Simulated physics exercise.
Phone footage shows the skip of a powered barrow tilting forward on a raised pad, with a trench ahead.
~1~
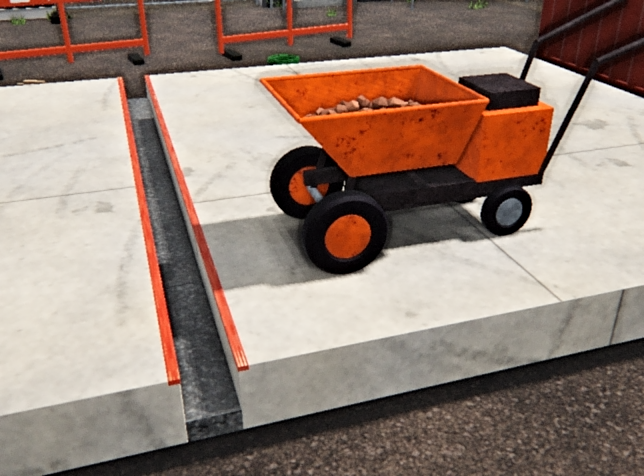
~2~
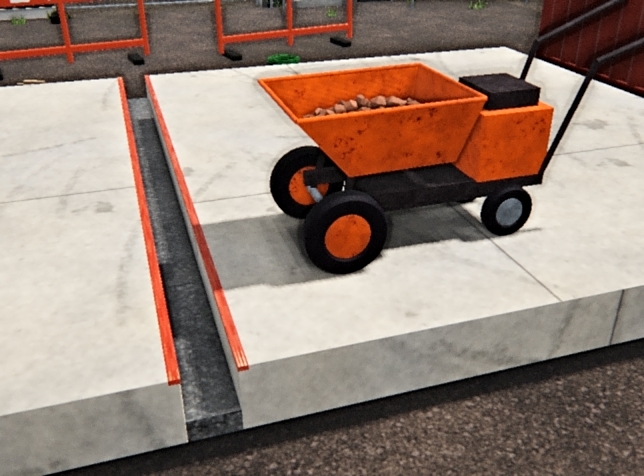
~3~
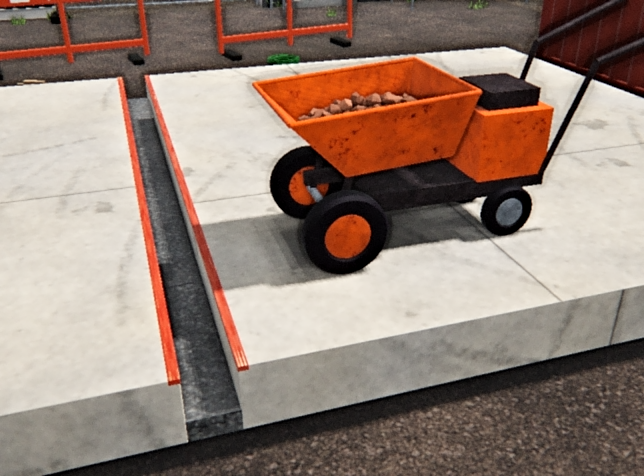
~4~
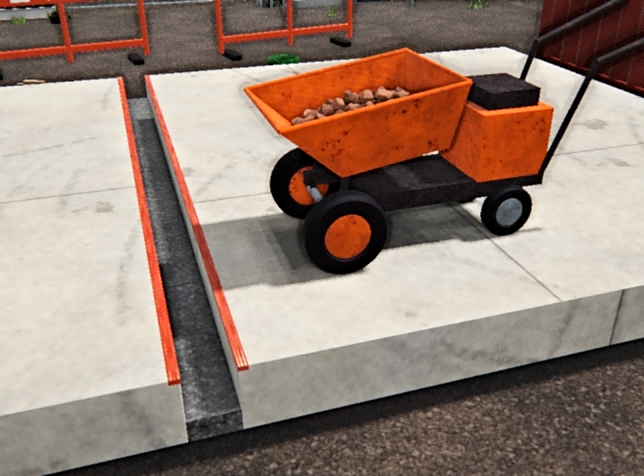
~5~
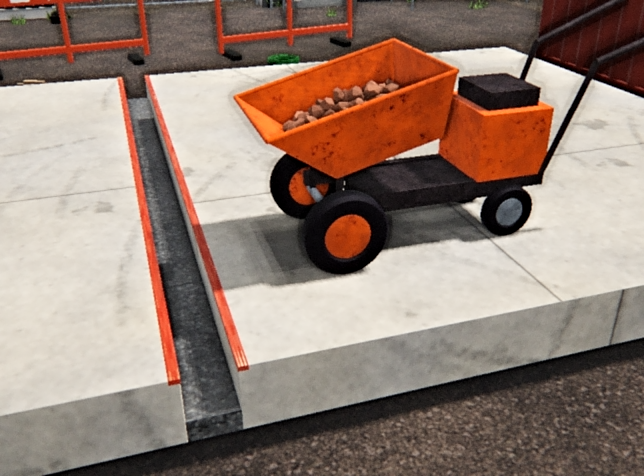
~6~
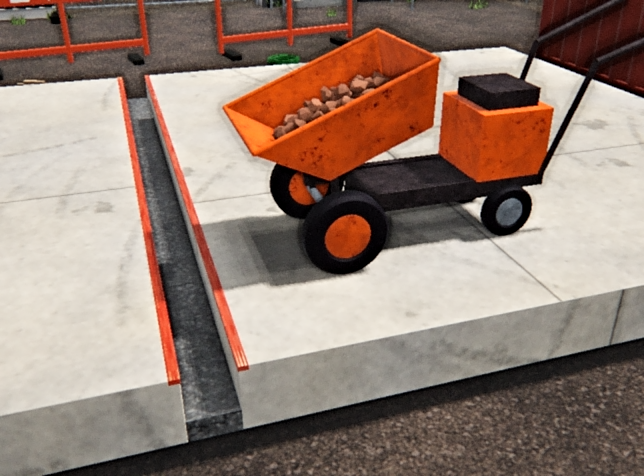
On a raised concrete pad split by a narrow trench with orange-red edging, an orange powered barrow stands with its skip level and loaded with rubble. The skip tilts forward to the left, barely at first and then clearly, its rear rising while the wheels stay still and the rubble stays inside.
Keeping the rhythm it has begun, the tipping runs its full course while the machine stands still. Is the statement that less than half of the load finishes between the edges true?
False.
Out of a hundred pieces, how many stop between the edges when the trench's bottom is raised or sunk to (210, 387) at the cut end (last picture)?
Something close to 50 per cent.
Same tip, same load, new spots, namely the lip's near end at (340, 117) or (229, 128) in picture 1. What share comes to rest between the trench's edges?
60 %, then 0 %.
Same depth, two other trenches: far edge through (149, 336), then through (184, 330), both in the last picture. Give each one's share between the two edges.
100 % then 60 %, roughly.
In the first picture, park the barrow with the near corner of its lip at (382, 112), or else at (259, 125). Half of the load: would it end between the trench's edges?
From the first position short of one half lands between the edges, from the second short of one half.
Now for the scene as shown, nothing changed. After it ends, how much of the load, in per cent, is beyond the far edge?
Share: Near 5 %.
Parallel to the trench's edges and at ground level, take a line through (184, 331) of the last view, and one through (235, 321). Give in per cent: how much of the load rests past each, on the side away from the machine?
Close to 30 and 90 per cent respectively.
Soon after the last picture, skip tipped steeply; all in the skip.
A little later, skip tipped right over; about half in the skip; a stray few short of the trench; about half in or heaped over the trench; a stray few beyond it.
Later still, skip tipped right over; a small part in the skip; most in or heaped over the trench; a small part beyond it.
At rest, skip tipped right over; a small part in the skip; most in or heaped over the trench; a small part beyond it.
